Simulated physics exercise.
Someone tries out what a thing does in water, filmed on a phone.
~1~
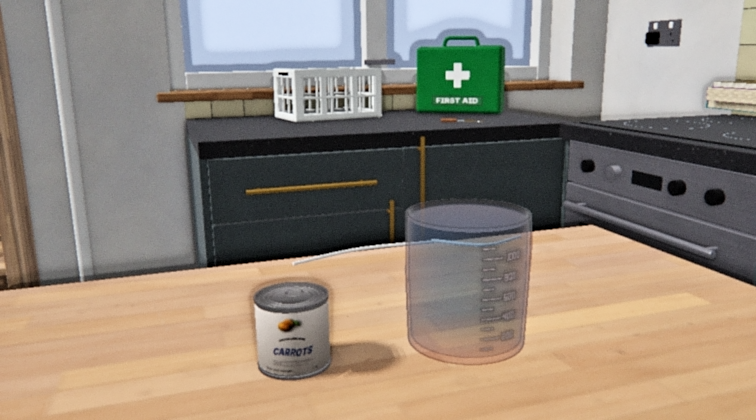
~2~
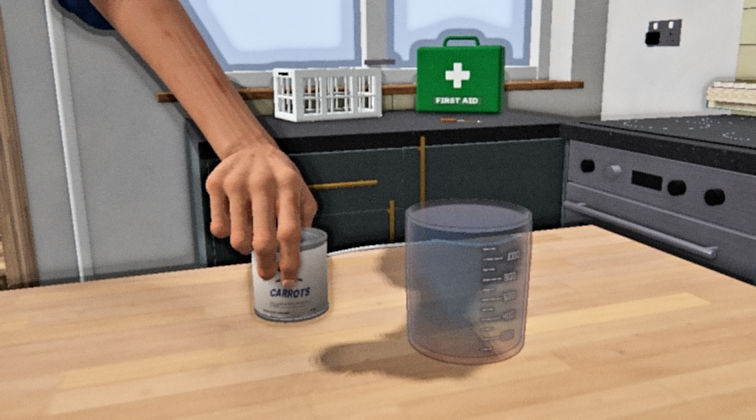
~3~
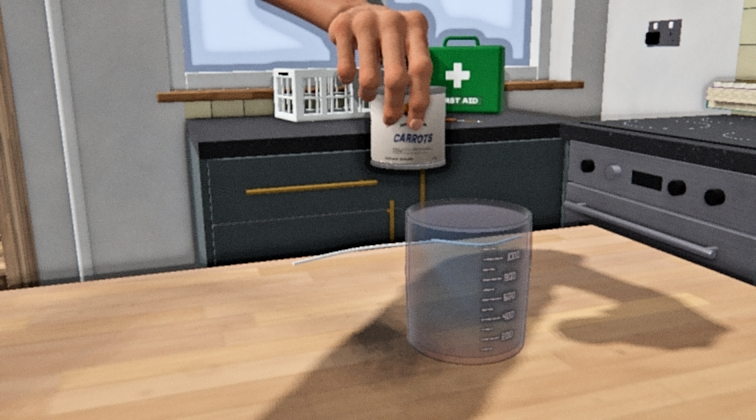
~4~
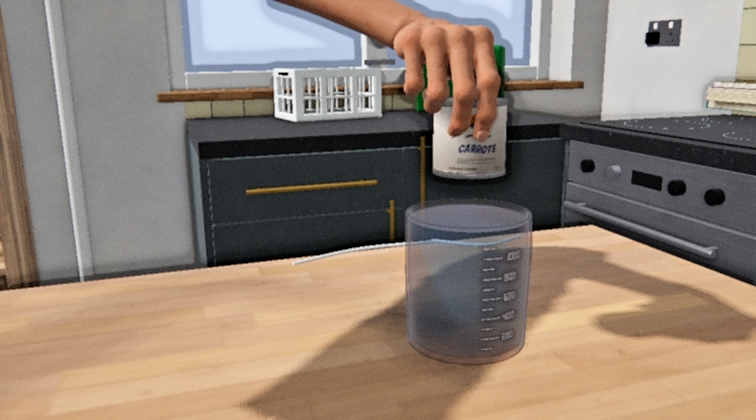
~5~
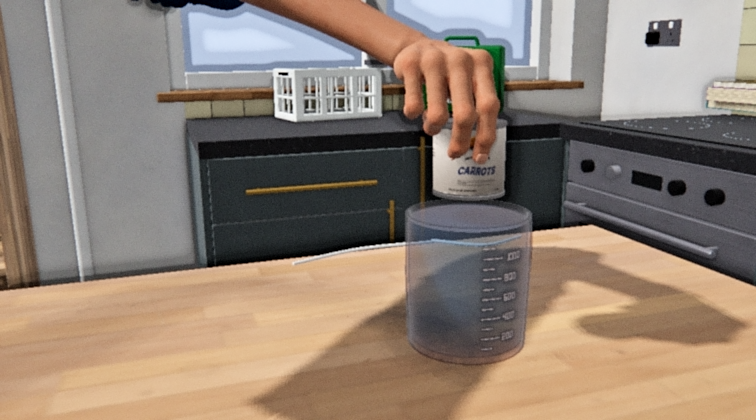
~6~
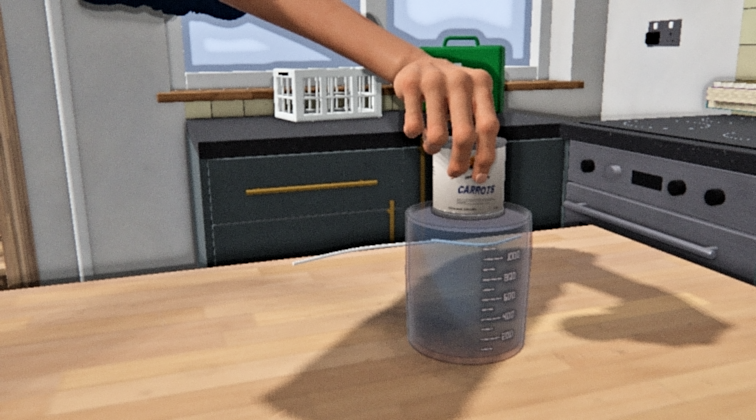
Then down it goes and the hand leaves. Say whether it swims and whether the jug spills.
Water: Under; jug: Spill.
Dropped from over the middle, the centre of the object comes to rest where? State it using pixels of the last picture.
It should come to rest with its middle near (466, 301).
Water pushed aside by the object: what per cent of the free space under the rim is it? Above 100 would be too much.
420 %.
Shortly, the tin of food enters the water; the jug is full to the brim; the top is wet.
Then, the tin of food goes on down; the jug is full to the brim; the top is wet.
At the finish, the tin of food is at the bottom; the jug is full to the brim; the top is wet.
